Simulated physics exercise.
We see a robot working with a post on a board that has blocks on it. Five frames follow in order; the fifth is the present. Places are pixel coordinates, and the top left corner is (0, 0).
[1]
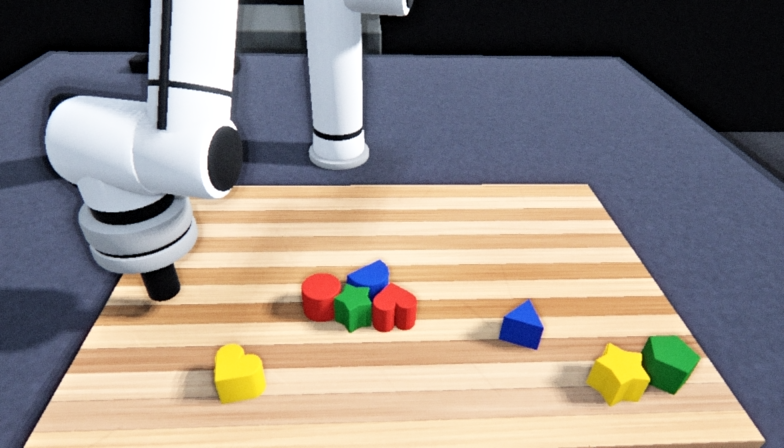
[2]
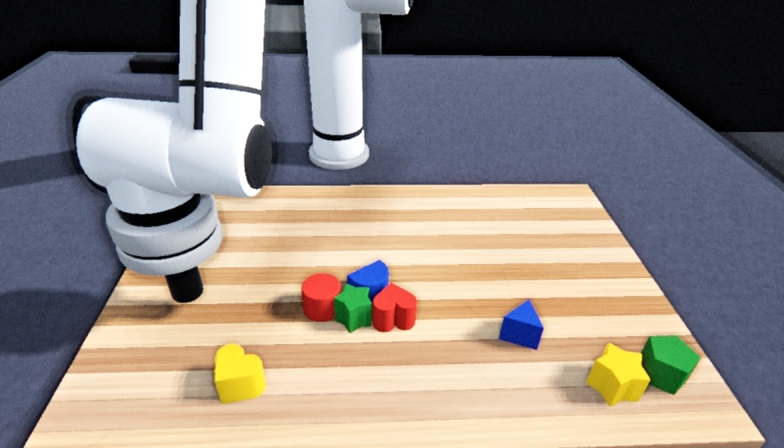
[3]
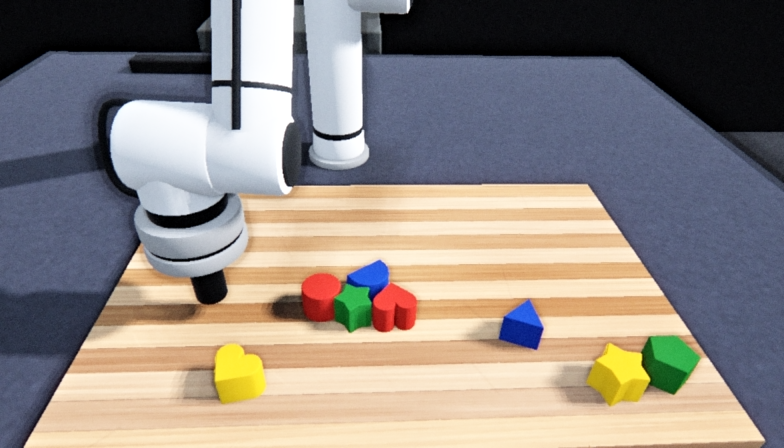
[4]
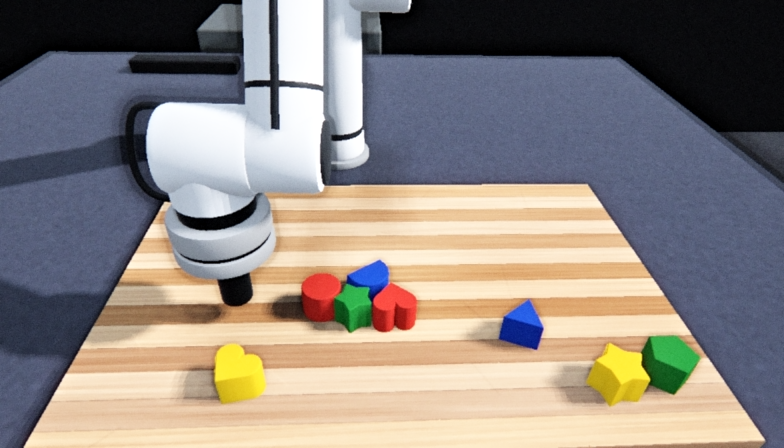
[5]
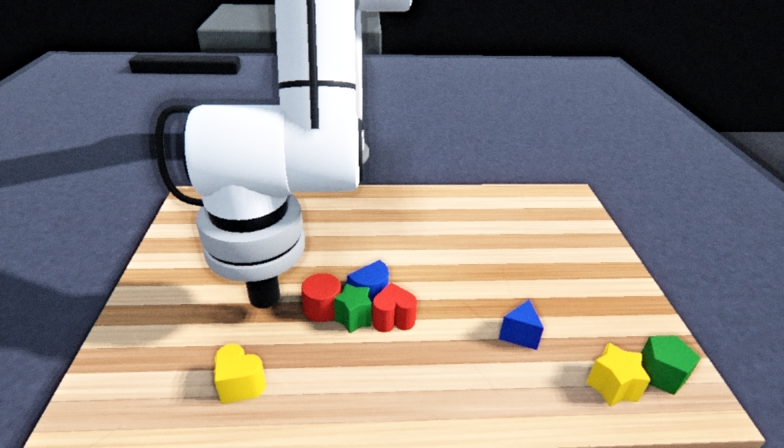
On a striped wooden board scattered with colored blocks, a white robot arm moves its black post steadily rightward from the left edge, drawing close to a cluster beside the red circle, while all the blocks stay still.
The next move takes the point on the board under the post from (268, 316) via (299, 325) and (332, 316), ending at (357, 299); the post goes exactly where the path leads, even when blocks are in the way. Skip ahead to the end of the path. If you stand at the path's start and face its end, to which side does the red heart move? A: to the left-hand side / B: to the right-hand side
The one that fits is B, to the right-hand side.
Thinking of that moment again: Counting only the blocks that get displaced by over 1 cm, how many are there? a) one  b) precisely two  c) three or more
c - three or more.
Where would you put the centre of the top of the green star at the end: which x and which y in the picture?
The answer is (381, 288).
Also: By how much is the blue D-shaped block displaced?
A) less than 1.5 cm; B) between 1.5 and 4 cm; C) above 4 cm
Answer: B.
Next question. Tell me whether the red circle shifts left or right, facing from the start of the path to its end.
To the path's left.
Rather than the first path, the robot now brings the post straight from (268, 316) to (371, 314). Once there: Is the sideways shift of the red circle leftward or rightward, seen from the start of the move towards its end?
It slides leftward.
The first path, step by step. One third of the way, post (297, 307); red circle (325, 284).
Two thirds of the way, post (332, 298); red circle (344, 270); green star (365, 295), turned 30° clockwise; blue D-shaped block (381, 265), turned 50° clockwise; red heart (399, 298).
At the end, post (357, 282); red circle (353, 255); green star (381, 288), turned 75° clockwise; blue D-shaped block (388, 259), turned 90° clockwise; red heart (411, 302).
